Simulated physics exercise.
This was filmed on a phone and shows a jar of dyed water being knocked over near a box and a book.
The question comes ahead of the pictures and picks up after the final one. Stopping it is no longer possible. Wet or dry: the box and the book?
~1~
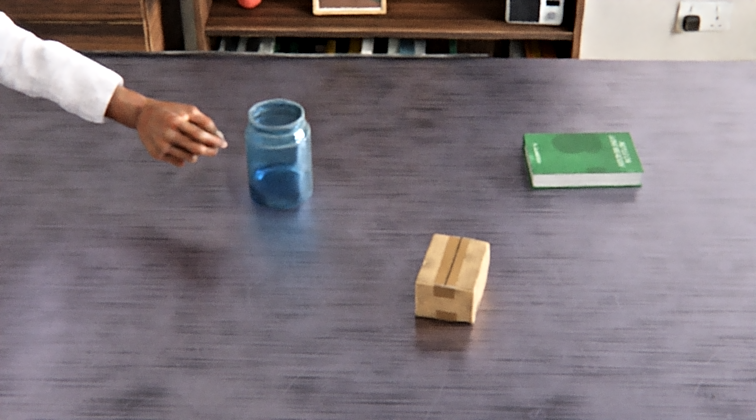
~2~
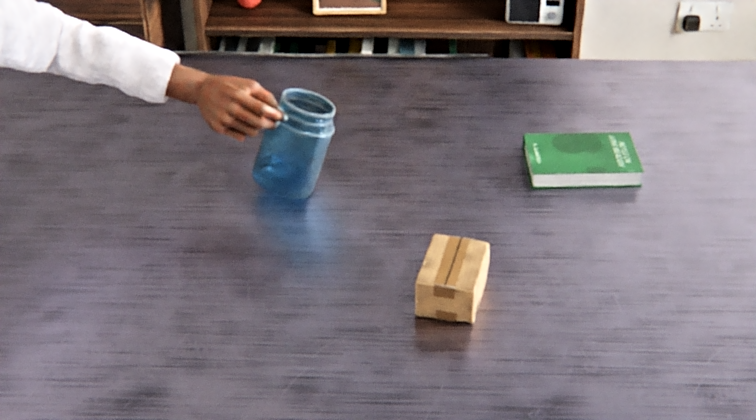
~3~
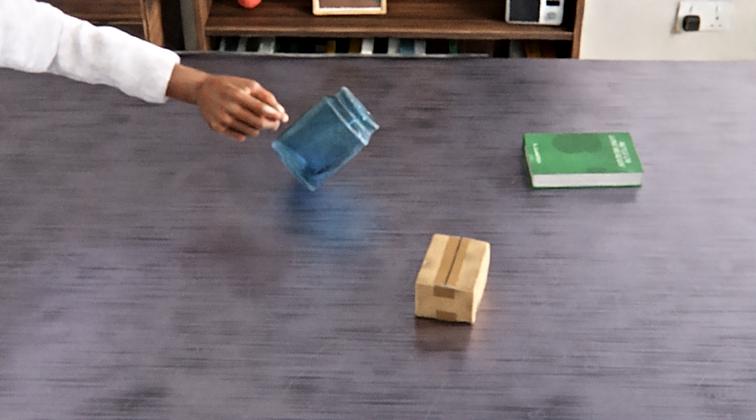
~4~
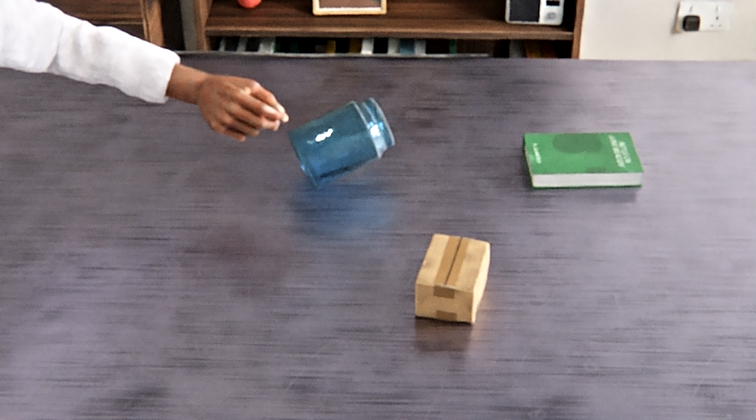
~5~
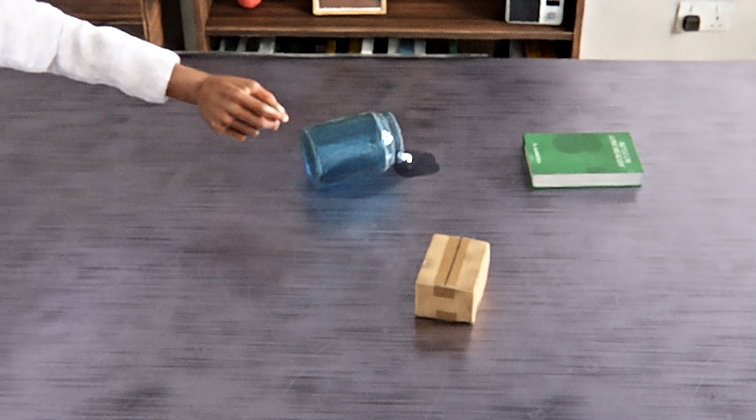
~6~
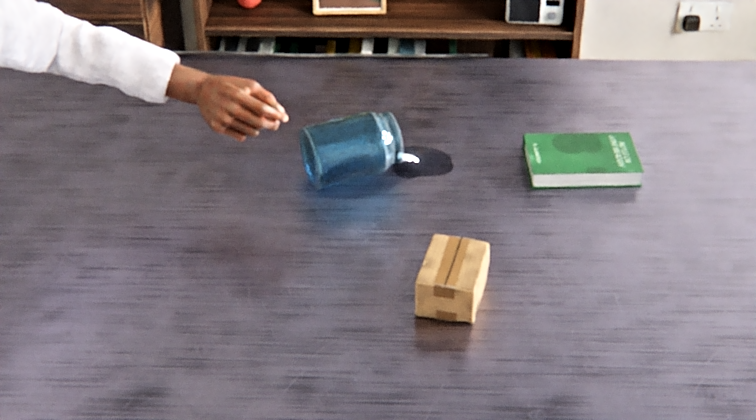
Box comes out dry, book becomes wet.
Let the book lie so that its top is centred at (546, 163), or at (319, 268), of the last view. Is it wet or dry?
The first try leaves it sitting in the spill; the second leaves it free of the spill.
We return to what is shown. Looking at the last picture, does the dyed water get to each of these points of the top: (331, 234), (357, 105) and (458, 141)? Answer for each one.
Spot one - never touched; spot two - never touched; spot three - touched at some point.
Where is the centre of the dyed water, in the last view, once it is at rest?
Roughly (501, 141).
Shortly, the puddle covers about as much as a saucer; the box is still dry; the book is soaking at its edge.
Then, the puddle covers about as much as a plate; the box is still dry; the book is soaking at its edge.
At the finish, the puddle covers about as much as a plate; the box is still dry; the book is soaking at its edge.
